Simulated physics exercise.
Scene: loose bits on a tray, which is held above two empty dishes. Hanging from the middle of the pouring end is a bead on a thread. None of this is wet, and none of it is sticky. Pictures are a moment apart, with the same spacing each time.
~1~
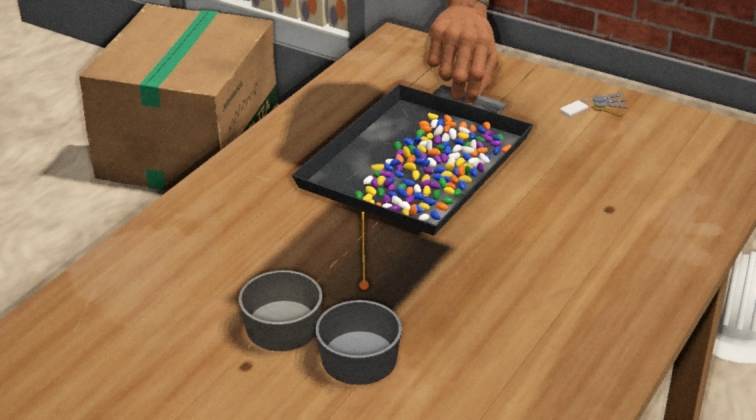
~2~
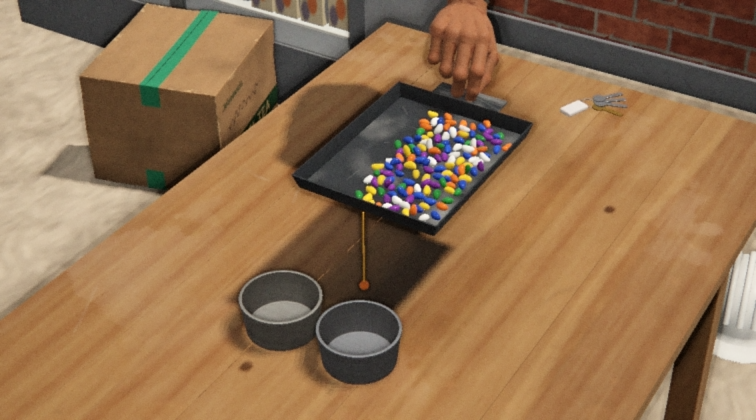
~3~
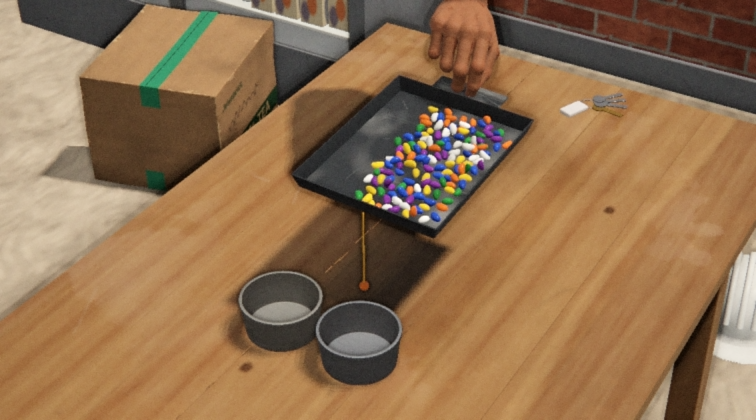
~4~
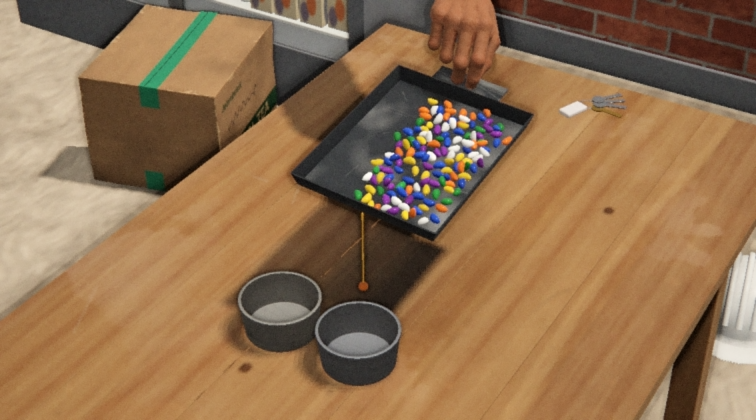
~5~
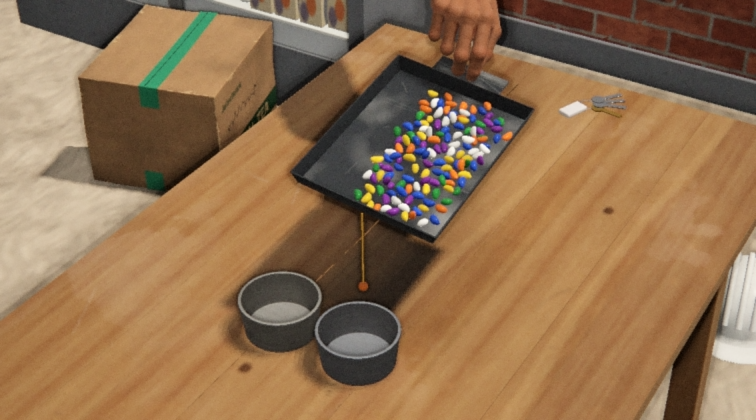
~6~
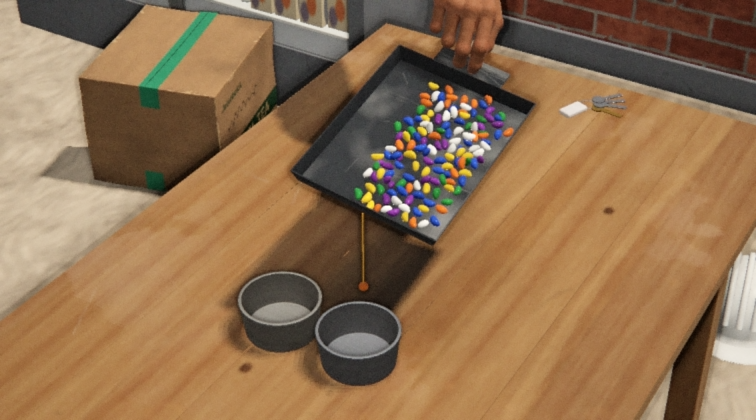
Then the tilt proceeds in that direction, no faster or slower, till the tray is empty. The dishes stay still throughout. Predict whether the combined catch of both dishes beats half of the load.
Most of the load is lost.
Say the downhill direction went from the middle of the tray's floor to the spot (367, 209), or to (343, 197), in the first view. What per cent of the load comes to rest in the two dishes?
Near 70 % and 70 %.
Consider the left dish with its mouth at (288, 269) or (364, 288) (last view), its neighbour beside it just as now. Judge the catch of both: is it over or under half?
So that's a lesser portion the first time round, a greater portion the second.
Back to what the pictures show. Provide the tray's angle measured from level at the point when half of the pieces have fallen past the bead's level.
Tilt: Around 110 degrees.
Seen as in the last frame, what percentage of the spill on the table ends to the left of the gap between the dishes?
0 %, near enough.
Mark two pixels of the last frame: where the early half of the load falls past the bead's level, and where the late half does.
About (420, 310) to begin with, then about (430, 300).
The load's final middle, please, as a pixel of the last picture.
The centre comes to rest near (424, 356).
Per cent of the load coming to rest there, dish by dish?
Per cent held at the end: Left dish 0, right dish 10.
Just after the last frame, tray tipped steeply; every one on the tray.
A moment on, tray tipped right over; almost all on the tray; just a few in the right dish; just a few outside both; just a few in the air.
Further on, tray tipped past a quarter turn; about a tenth in the right dish; the larger part outside both.
When it is over, tray tipped past a quarter turn; about a tenth in the right dish; not one in the left dish; the larger part outside both.
